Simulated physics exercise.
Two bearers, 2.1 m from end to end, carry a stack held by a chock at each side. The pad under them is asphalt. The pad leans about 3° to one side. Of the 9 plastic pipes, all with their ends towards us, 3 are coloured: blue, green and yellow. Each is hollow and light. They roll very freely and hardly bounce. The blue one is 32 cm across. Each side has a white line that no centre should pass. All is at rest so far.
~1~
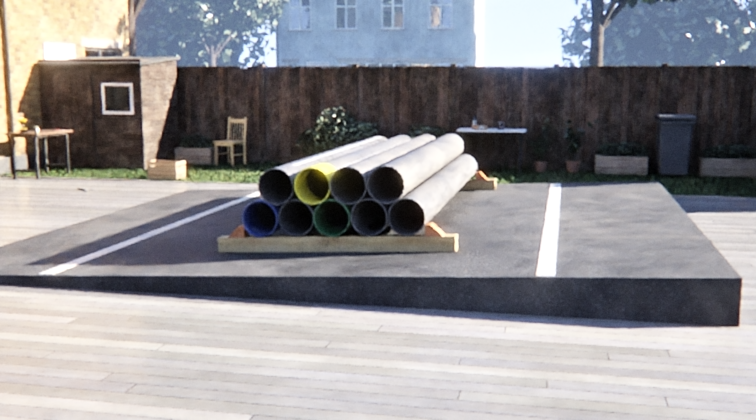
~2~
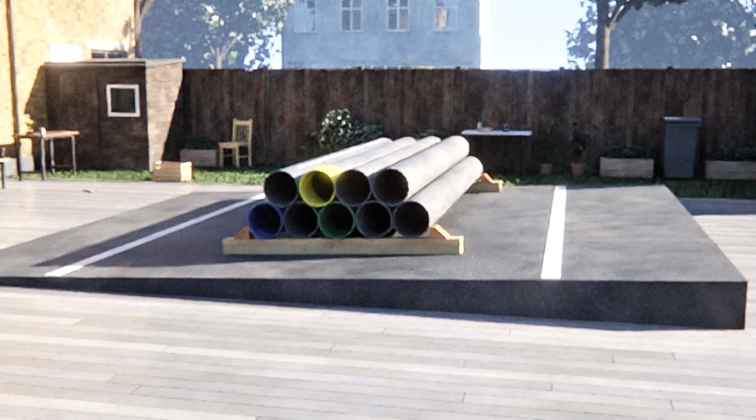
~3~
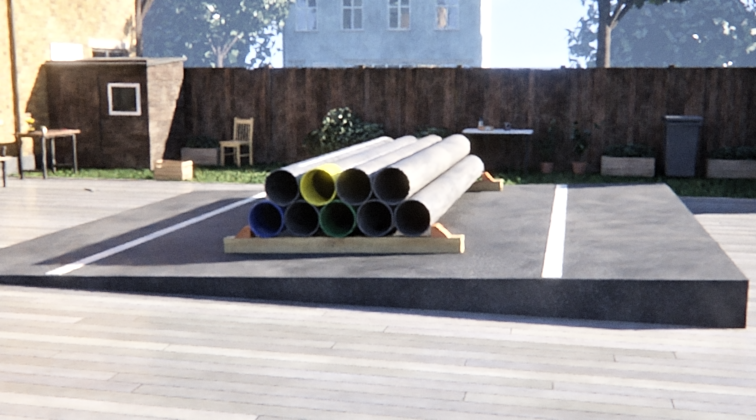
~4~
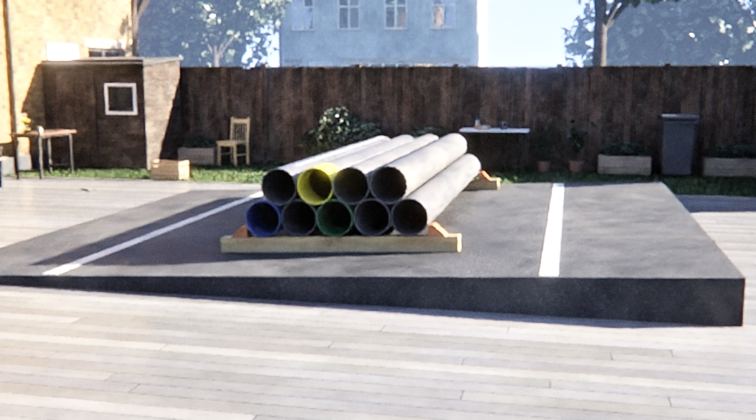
The video shows a stack of pipes, with blue, green and yellow ones among the grey, resting on wooden supports on a dark pad sloping down to the left, with nothing moving except a slight shift of the view.
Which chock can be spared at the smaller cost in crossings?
The right one loses fewer.
If it is the left, after 3.6 s, blue is off the bearers, 25 cm short of the left line, rolling left; green is on the bearers, 20 cm from the bearers' left end, rolling left; yellow is up on others, 5 cm from the bearers' left end, rolling left; 0 past a line.
If it is the left, in the end, blue is past the left line; green is past the left line; yellow is past the left line; 9 past a line.
If it is the right, after 0.8 s, blue is on the bearers, 40 cm from the bearers' left end; green is on the bearers, 105 cm from the bearers' left end; yellow is up on others, 90 cm from the bearers' left end; 0 past a line.
If it is the right, in the end, blue is on the bearers, 40 cm from the bearers' left end; green is on the bearers, 105 cm from the bearers' left end; yellow is up on others, 90 cm from the bearers' left end; 0 past a line.
